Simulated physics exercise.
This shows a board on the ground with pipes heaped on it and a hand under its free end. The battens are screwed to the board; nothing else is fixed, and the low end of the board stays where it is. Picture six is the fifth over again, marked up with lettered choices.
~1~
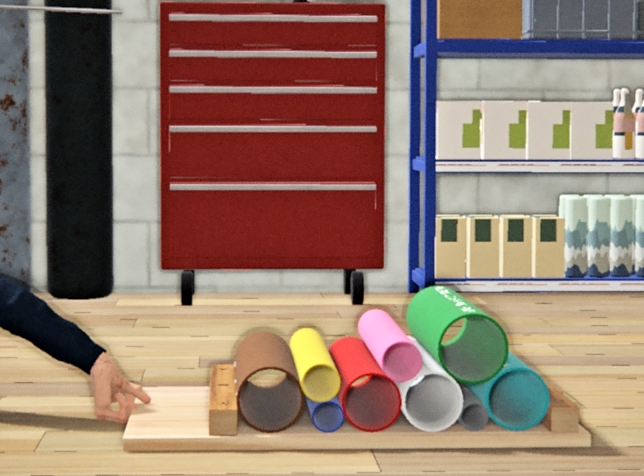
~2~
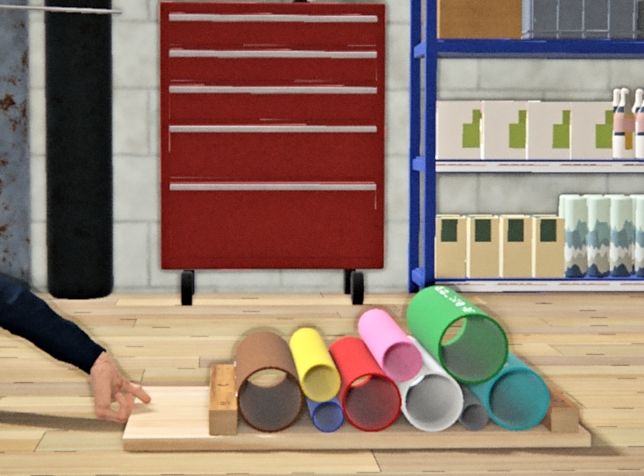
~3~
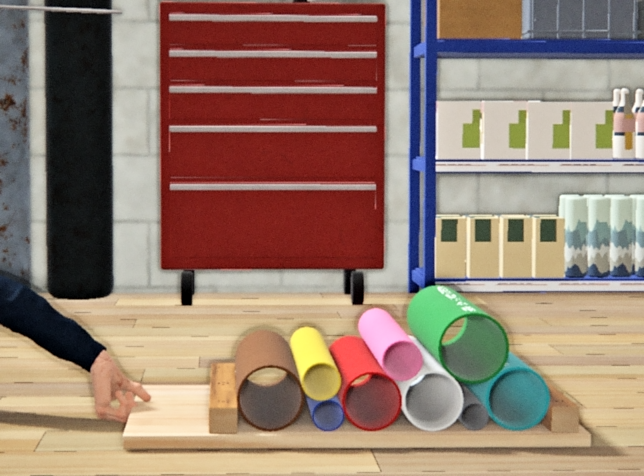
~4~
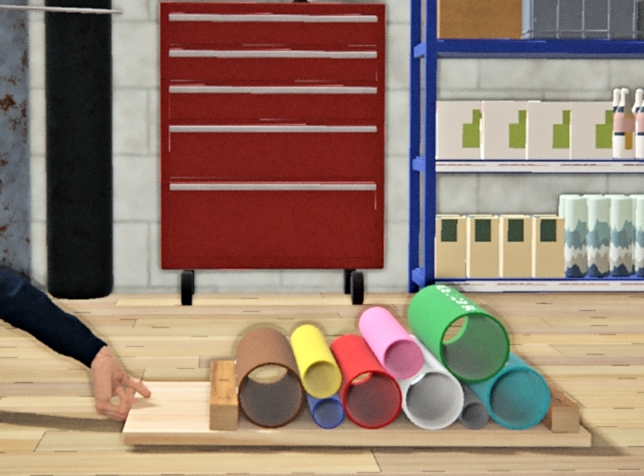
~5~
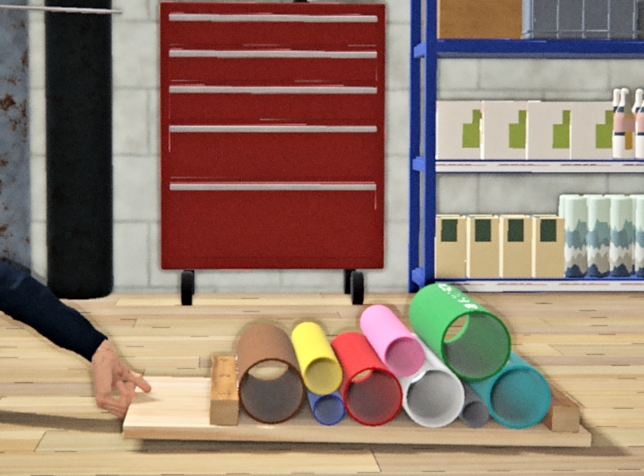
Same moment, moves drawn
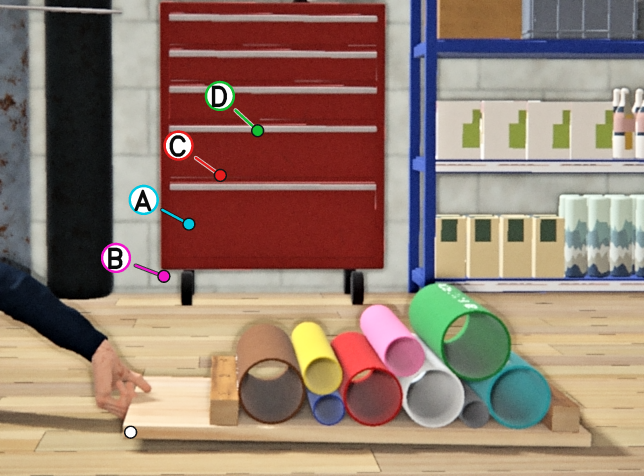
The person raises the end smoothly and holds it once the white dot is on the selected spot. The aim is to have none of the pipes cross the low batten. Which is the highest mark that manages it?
Mark C is as high as it can go.
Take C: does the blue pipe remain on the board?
Yes, with C.
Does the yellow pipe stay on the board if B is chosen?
Yes, with B.
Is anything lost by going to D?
Yes, at D.
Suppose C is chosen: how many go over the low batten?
It comes to none.
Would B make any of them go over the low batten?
No.
On the marked copy, A at (189, 224); B at (164, 276); C at (221, 175); D at (258, 131); the white dot at (131, 432).
Taking C. A third of the way, board at 20°.
Two thirds of the way, board at 35°.
When it is over, board at 35°, none over the low batten.
As for the rest, A none over the low batten; B none over the low batten; D one over the low batten (green).
